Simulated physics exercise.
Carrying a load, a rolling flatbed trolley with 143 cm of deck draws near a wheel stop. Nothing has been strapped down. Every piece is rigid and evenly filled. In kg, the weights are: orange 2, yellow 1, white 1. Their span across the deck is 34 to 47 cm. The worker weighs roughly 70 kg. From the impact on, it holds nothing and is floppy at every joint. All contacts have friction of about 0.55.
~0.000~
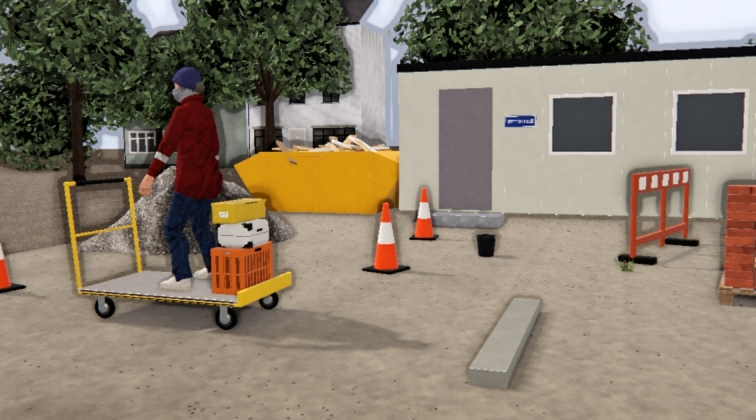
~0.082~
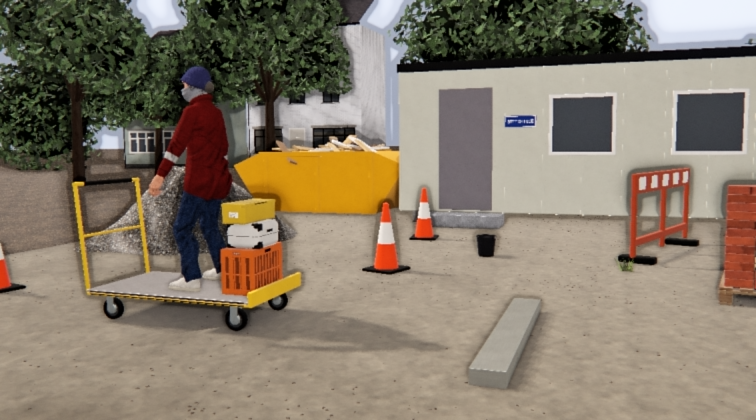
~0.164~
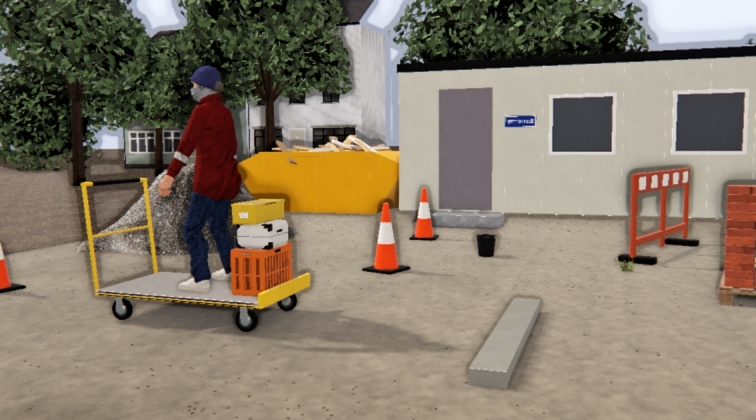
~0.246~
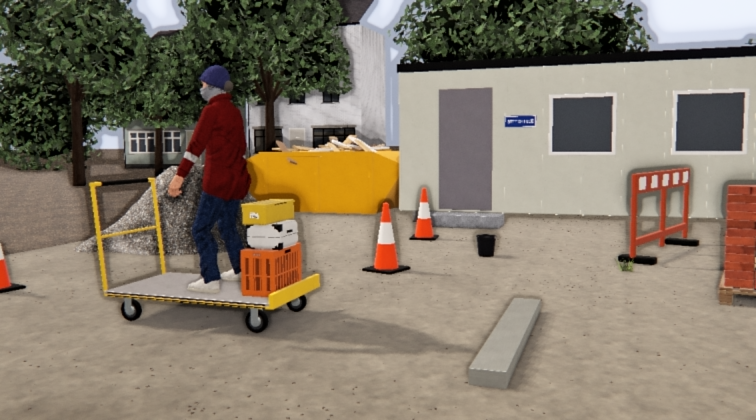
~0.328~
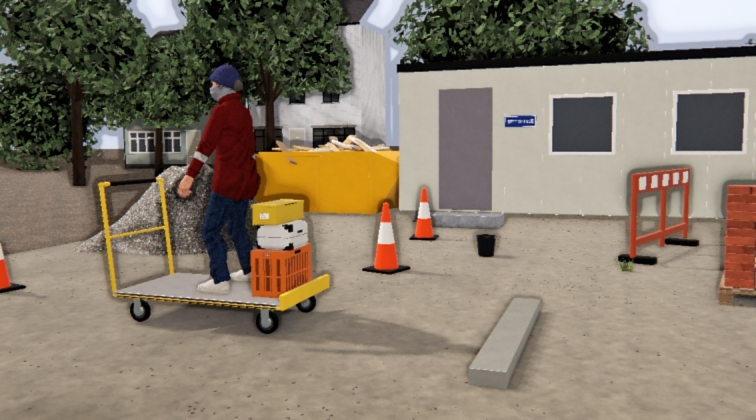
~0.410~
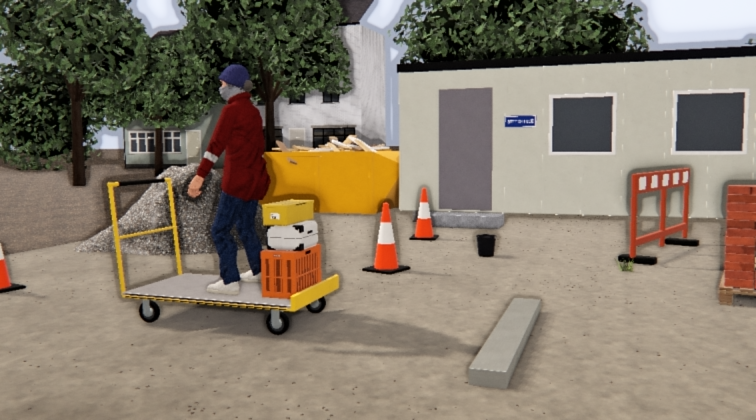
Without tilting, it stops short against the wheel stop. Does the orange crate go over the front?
Result: On the deck.
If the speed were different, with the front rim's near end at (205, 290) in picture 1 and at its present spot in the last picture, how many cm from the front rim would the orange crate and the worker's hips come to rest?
In that case orange 20 behind, hips 20 past.
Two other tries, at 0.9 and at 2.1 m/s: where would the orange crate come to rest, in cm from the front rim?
20 cm behind, then 40 cm past.
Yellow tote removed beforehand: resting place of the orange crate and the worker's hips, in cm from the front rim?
The orange item would stop 20 centimetres behind the rim, with the hips 70 centimetres behind.
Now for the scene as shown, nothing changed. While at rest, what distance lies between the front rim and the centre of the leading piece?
Roughly 80 centimetres beyond the front rim.
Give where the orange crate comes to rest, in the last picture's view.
Roughly at (494, 275).
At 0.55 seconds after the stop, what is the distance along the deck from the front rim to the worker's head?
Position: Approx. 30 cm behind the front rim.
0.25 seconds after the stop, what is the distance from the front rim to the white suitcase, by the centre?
Behind the rim, near 5 cm.
The wheels strike at 1.78 s.
After 2.33 s the orange crate is 25 cm behind the rim, tilted 15°, near (473, 276) in the last picture's view.
After 2.78 s the orange crate is 15 cm behind the rim, tilted 10°, near (486, 278) in the last picture's view.
At the end, 5.1 s, past the rim, yellow tote, white suitcase and the worker's hips; behind it, orange crate.
